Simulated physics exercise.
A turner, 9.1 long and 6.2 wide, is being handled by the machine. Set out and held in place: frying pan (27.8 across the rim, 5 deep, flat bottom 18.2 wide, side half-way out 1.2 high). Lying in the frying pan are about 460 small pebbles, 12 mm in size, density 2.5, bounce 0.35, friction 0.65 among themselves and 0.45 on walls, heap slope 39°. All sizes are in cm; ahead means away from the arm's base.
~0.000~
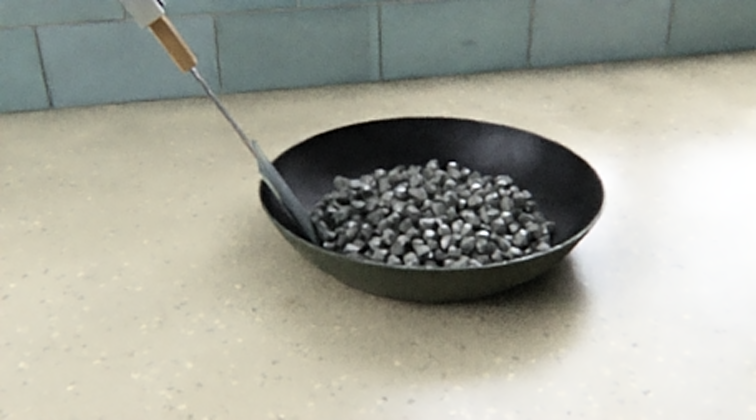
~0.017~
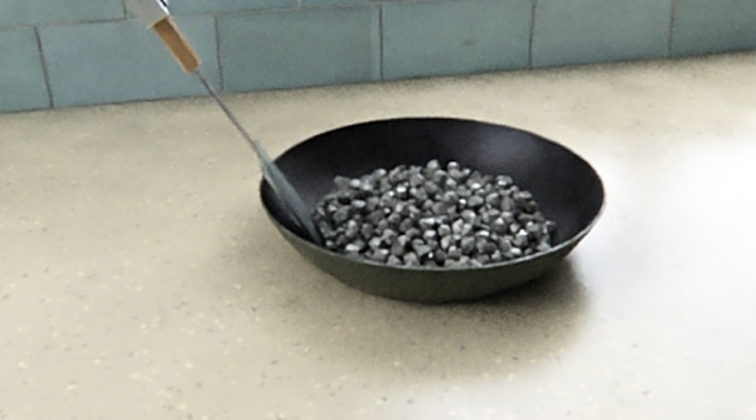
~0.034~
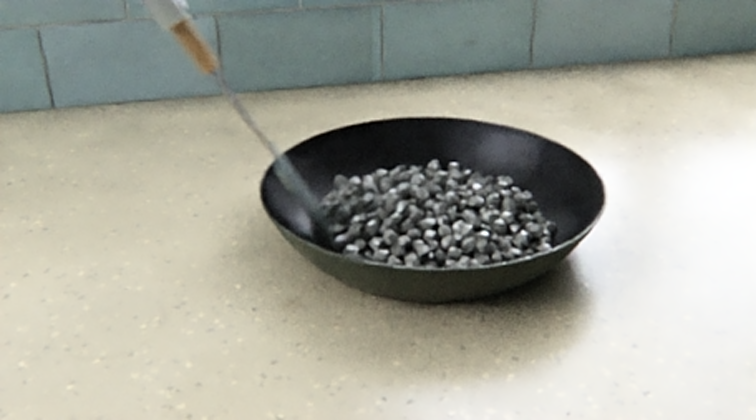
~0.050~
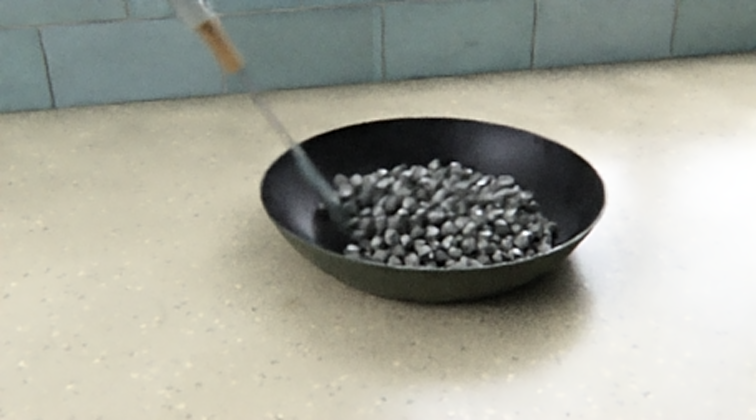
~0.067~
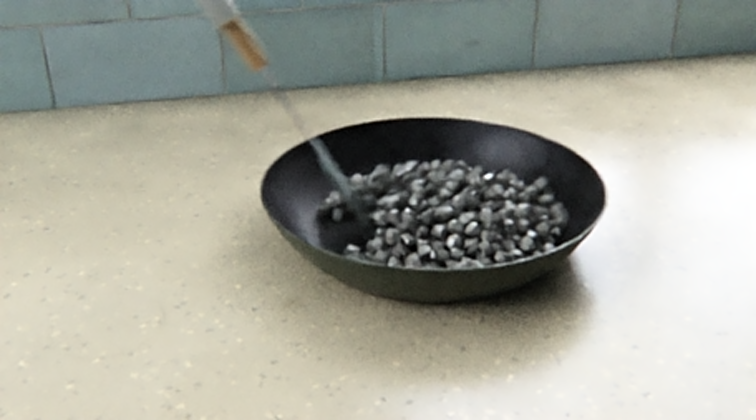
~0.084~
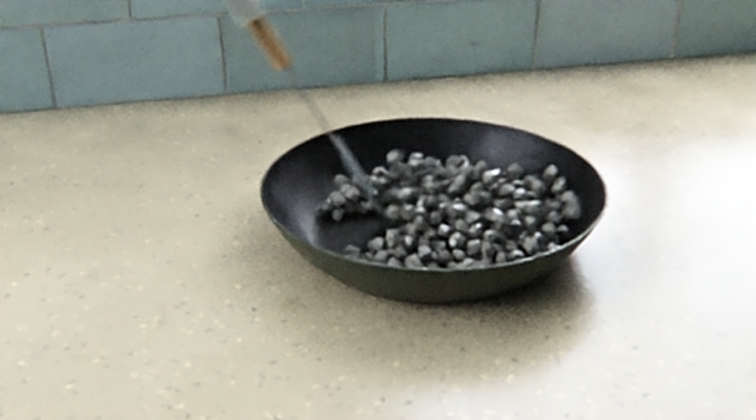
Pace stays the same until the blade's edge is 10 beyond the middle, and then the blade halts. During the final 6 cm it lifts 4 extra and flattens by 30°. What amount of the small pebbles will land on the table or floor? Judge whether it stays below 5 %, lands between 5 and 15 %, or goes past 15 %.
It goes past 15 %.
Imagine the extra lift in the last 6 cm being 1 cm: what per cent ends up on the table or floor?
Roughly 15 percent of it.
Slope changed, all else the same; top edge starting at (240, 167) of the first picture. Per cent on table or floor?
About 20 per cent.
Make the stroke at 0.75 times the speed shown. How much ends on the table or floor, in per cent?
Roughly 20 per cent.
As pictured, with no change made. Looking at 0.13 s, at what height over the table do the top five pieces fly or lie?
Somewhere near 6 cm, I'd say.
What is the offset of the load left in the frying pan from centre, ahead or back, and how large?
It rests close to 3.5 centimetres ahead of centre.
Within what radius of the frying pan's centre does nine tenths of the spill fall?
I'd estimate close to 35 centimetres.
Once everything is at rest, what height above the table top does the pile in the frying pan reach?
Peak at rest, approximately 5.5 centimetres.
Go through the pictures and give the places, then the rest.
Turner top edge at (256, 155), sloping 61°; upper third of the load around (428, 209), from x 315 to 550, top at y 165; 455 in the frying pan, in the first picture.
Turner top edge at (259, 155), sloping 61°; upper third of the load around (428, 209), from x 320 to 550, top at y 165, in the second picture.
Turner top edge at (275, 156), sloping 61°; upper third of the load around (424, 208), from x 320 to 550, top at y 170, in the third picture.
Turner top edge at (298, 156), sloping 61°; upper third of the load around (423, 203), from x 325 to 550, top at y 165, in the fourth picture.
Turner top edge at (321, 154), sloping 61°; upper third of the load around (439, 197), from x 325 to 565, top at y 165, in the fifth picture.
Turner top edge at (343, 152), sloping 61°; upper third of the load around (448, 193), from x 325 to 575, top at y 160; 455 in the frying pan, in the sixth picture.
After 0.13 s, sloping 61°, highest piece 8 above the table; 455 in the frying pan.
After 0.17 s, sloping 52°, highest piece 8 above the table; 454 in the frying pan, 1 on the blade or in flight.
After 0.39 s, sloping 31°, highest piece 18 above the table; 363 in the frying pan, 49 on the table or floor, 43 on the blade or in flight.
After 1.44 s, sloping 31°, highest piece 5 above the table; 363 in the frying pan, 92 on the table or floor.
At rest, 363 in the frying pan, 92 on the table or floor. That is 20 % on the table or floor.
